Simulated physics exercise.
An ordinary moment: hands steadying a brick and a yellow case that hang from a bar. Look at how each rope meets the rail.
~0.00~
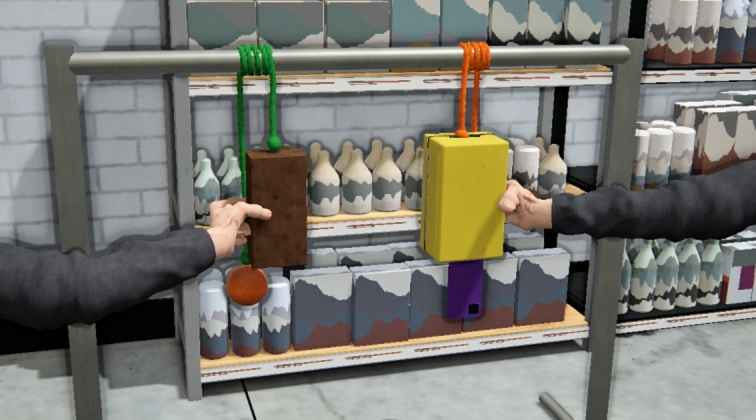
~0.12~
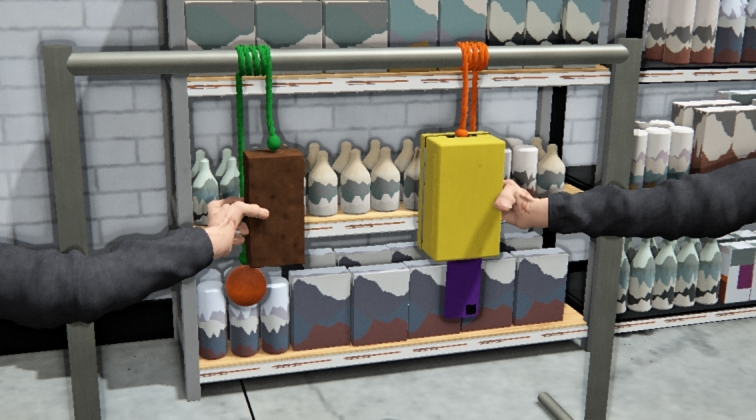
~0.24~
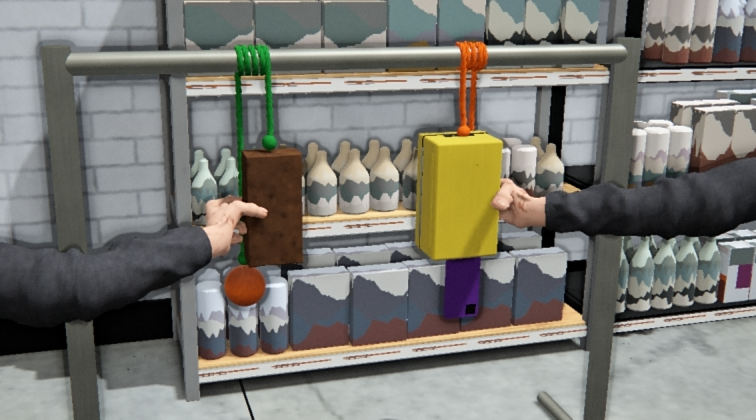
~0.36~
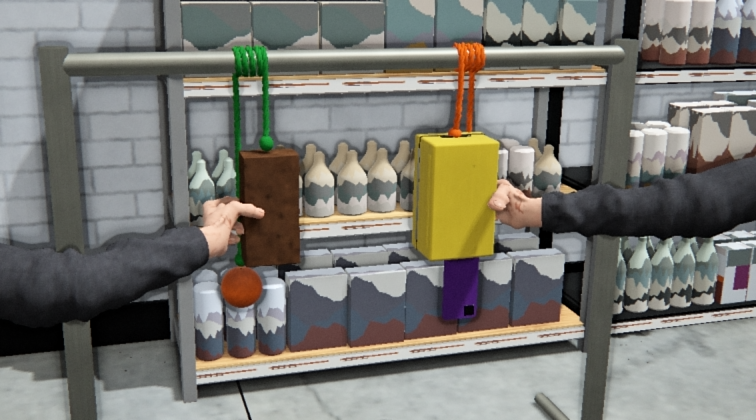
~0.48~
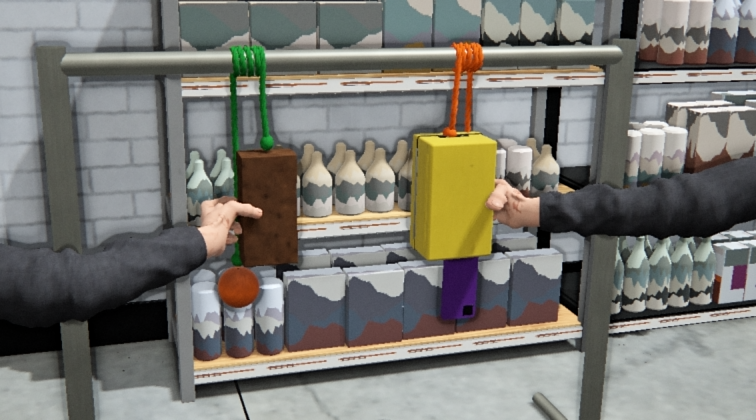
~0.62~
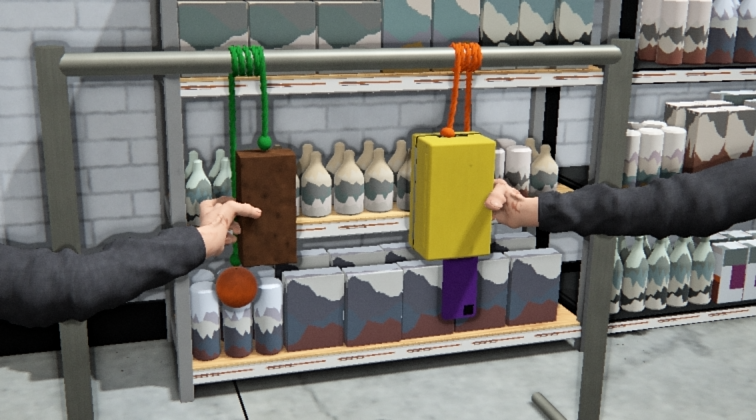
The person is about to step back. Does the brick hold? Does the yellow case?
The brick keeps its height and the yellow case stays hanging.
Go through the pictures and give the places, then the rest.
Brick (277, 208); yellow case (463, 196); left orange (248, 285); right phone (465, 282), in the first frame.
Brick (274, 208); yellow case (460, 195), in the second frame.
Brick (272, 207); yellow case (458, 195), in the third frame.
Brick (269, 208); yellow case (454, 195), in the fourth frame.
Brick (267, 207); yellow case (452, 195), in the fifth frame.
Brick (266, 207); yellow case (451, 195); left rope wound several times round the rail; right rope wound several times round the rail, in the sixth frame.
After 0.94 s, brick off the floor near (265, 207); yellow case off the floor near (452, 199).
After 1.36 s, brick off the floor near (263, 207); yellow case off the floor near (455, 198).
In the end, brick off the floor near (263, 208); yellow case off the floor near (454, 196). The brick stays hanging and the yellow case is held.
